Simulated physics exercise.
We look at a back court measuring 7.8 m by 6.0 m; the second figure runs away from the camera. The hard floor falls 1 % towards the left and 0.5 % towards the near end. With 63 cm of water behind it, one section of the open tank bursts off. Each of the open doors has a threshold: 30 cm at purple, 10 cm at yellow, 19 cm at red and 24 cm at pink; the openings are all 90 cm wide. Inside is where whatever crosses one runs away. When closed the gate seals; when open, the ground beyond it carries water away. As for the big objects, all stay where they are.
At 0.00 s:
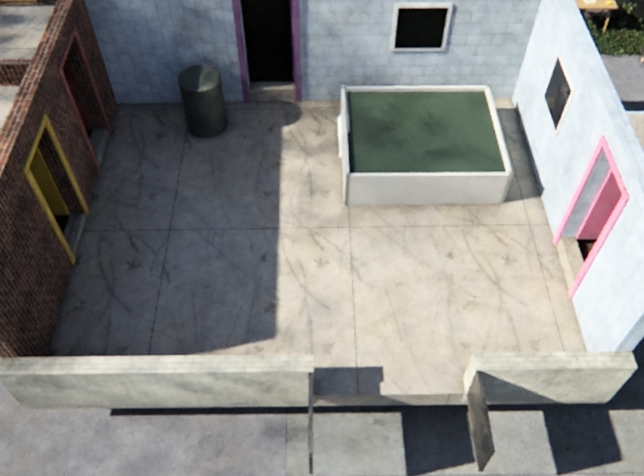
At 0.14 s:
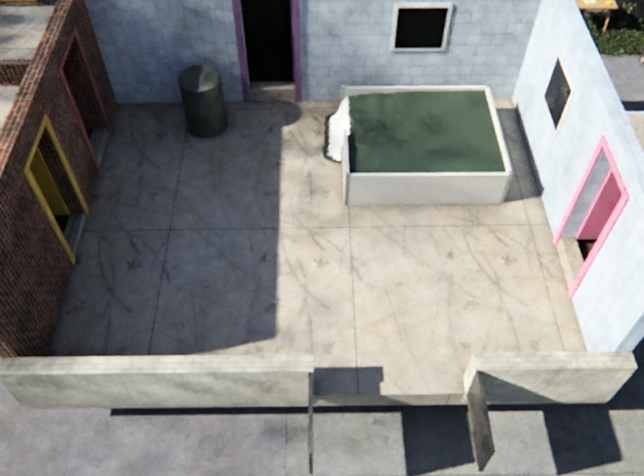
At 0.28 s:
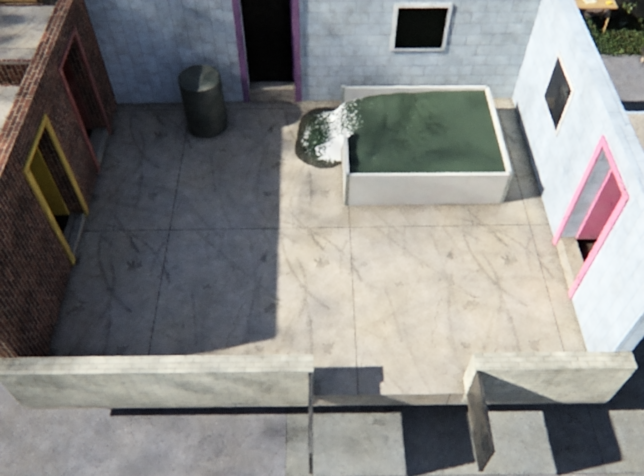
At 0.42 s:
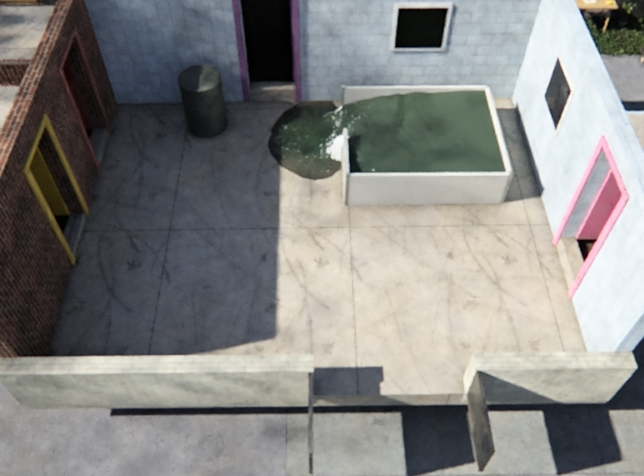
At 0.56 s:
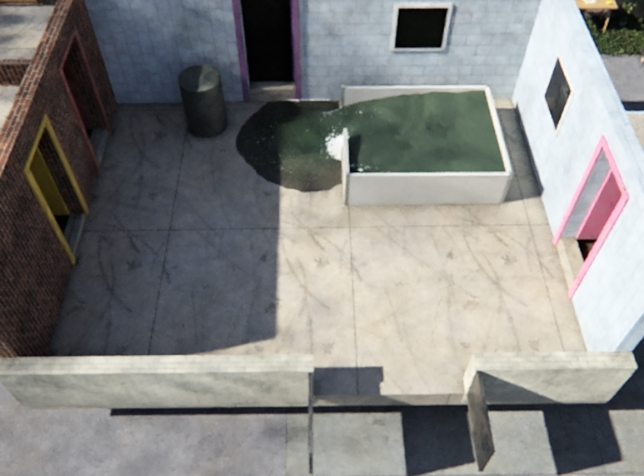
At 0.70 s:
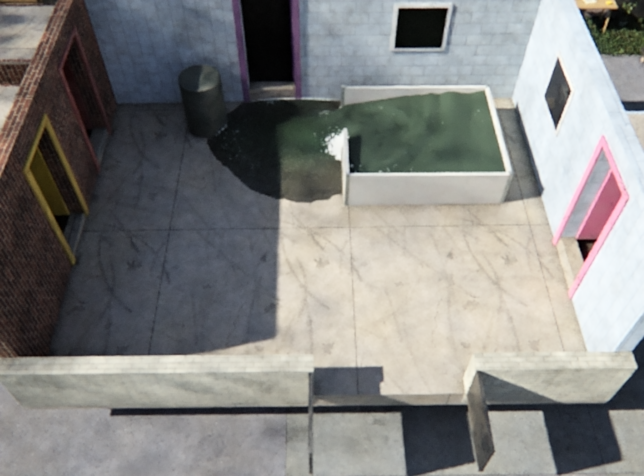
A walled courtyard held a raised open tank of dark green water, until white, foaming water burst from its left side and spread leftward across the pale floor in a widening dark puddle.
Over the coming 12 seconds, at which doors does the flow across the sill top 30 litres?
In order: At the purple door the inflow will be within bounds; at the yellow door the inflow will be out of bounds; at the red door the inflow will be within bounds; at the pink door the inflow will be within bounds.
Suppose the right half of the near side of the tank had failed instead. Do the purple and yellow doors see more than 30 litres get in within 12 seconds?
Purple: Within limit; yellow: Within limit.
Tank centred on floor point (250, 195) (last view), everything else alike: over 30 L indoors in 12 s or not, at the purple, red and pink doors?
Measured against that limit, purple comes out short of it, red beyond it and pink short of it.
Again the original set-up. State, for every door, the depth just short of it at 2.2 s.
Measured in centimetres, the purple door gives 24, the yellow door 9, the red door 22 and the pink door 0.
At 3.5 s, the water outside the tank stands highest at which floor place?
Around (235, 120).
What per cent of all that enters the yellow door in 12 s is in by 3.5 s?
By that time, around 25 per cent.
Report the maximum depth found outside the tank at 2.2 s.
Max depth: About 50 centimetres.
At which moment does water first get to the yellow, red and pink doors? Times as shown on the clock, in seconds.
Yellow = 2.0 s, red = 1.3 s, pink = 8.0 s.
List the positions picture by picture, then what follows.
In the first picture, still water, 63 cm deep, in the open tank at (421, 131).
In the second picture, water pours out at (345, 127) and has run 0.6 m, to (335, 117); typically 9 cm deep outside, 63 cm at the open tank's back.
In the third picture, the front is at (303, 157), 0.9 m from the gap at (345, 129); 1.0 m2 of floor is under water; 63 cm left at the back of the open tank.
In the fourth picture, water pours out at (345, 130) and has run 1.3 m, to (274, 148); typically 8 cm deep outside, 63 cm at the open tank's back.
In the fifth picture, the front is at (242, 146), 1.9 m from the gap at (345, 130); 3.4 m2 of floor is under water; 63 cm left at the back of the open tank.
In the sixth picture, water pours out at (345, 129) and has run 2.5 m, to (213, 144); typically 5 cm deep outside, 63 cm at the open tank's back.
After 1.4 s water covers 20 % of the floor and is deepest (42 cm) near (338, 132); purple door 25 cm at the sill, 0 L in, yellow door not reached, red door 5 cm at the sill, 0 L in, pink door not reached.
After 2.2 s water covers 30 % of the floor and is deepest (50 cm) near (226, 114); purple door 24 cm at the sill, 0 L in, yellow door 9 cm at the sill, 0 L in, red door 22 cm at the sill, 0 L in, pink door not reached.
After 3.5 s water covers 40 % of the floor and is deepest (32 cm) near (235, 120); purple door 26 cm at the sill, 1 L in, yellow door 20 cm at the sill, 35 L in, red door 18 cm at the sill, 6 L in, pink door not reached.
After 7.0 s water covers 70 % of the floor and is deepest (25 cm) near (59, 316); purple door 15 cm at the sill, 2 L in, yellow door 13 cm at the sill, 96 L in, red door 9 cm at the sill, 6 L in, pink door not reached.
After 12.0 s water covers 100 % of the floor and is deepest (14 cm) near (62, 306); purple door 9 cm at the sill, 2 L in, yellow door 13 cm at the sill, 150 L in, red door 7 cm at the sill, 6 L in, pink door 10 cm at the sill, 0 L in.
